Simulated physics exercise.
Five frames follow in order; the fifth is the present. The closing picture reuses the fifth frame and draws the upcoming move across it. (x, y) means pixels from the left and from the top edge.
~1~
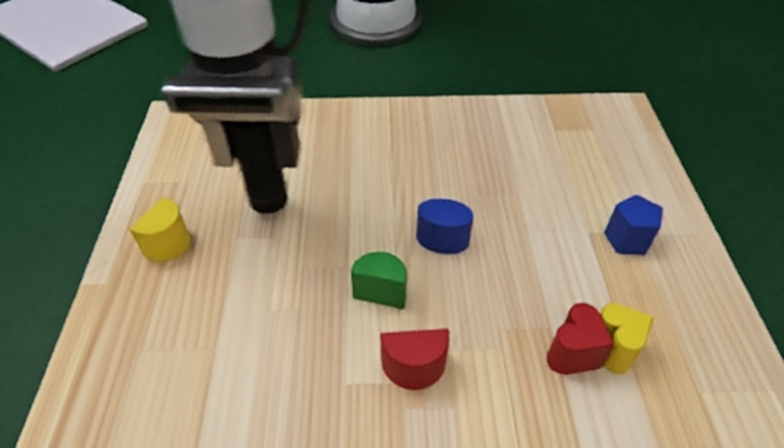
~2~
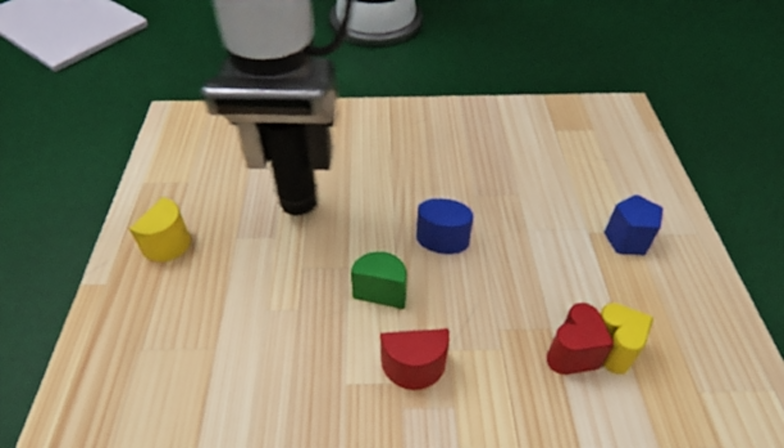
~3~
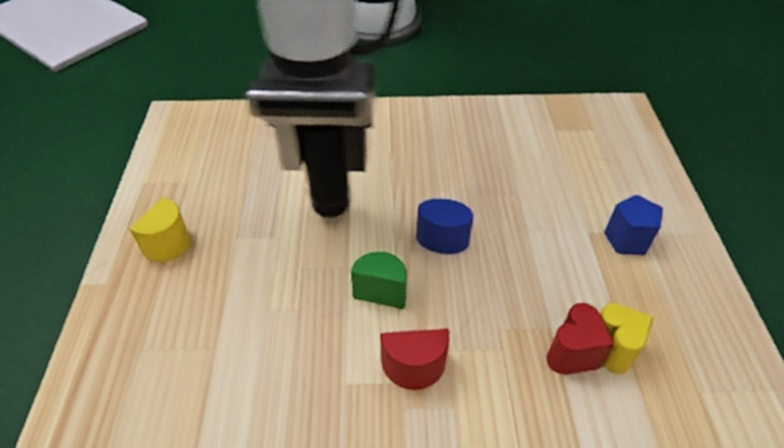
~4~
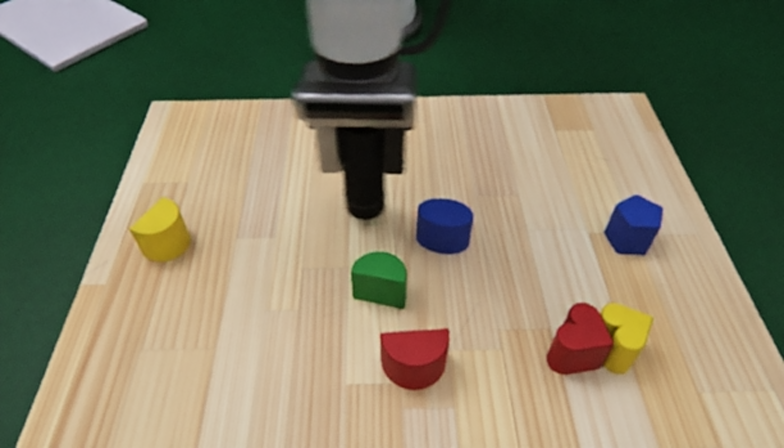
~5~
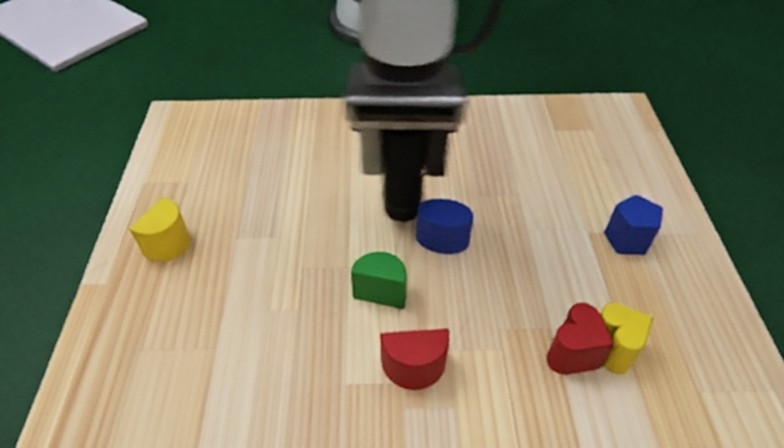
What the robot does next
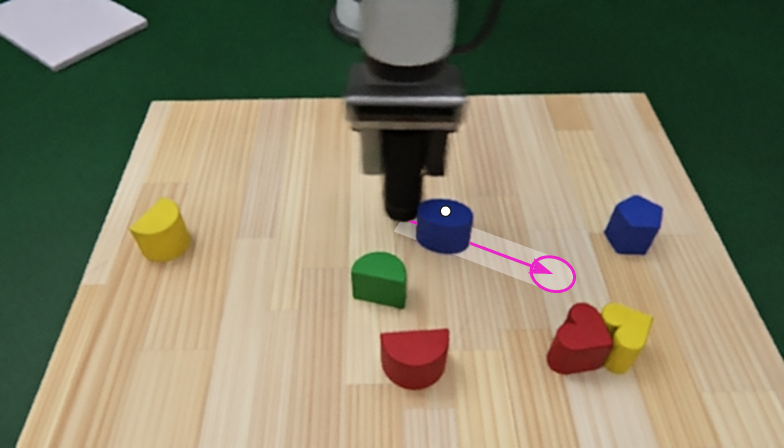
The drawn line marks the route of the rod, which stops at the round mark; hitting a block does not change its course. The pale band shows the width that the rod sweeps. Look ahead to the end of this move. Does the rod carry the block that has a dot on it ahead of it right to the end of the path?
Yes, I think so.
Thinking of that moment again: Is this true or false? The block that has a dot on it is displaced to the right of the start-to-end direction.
The claim holds.
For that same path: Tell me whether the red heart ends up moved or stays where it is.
By the last moment of the path, the red heart has stayed put.
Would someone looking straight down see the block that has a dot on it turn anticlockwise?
Going by the path, no.
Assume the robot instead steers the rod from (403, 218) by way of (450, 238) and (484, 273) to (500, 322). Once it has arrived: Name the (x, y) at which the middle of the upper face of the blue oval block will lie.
The middle of the upper face of the blue oval block will lie at about (547, 265) in the picture.
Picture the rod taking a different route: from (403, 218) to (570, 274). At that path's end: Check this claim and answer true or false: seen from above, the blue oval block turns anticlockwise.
That claim is false.
Drawn move, from (403, 218) to (553, 274); the dot is on the blue oval block.
On the path given first. One third of the way, rod at (452, 226); blue oval block at (495, 231).
Two thirds of the way, rod at (503, 245); blue oval block at (550, 254), turned 10° clockwise.
At the end, rod at (556, 264); blue oval block at (603, 281), turned 30° clockwise; red heart still.
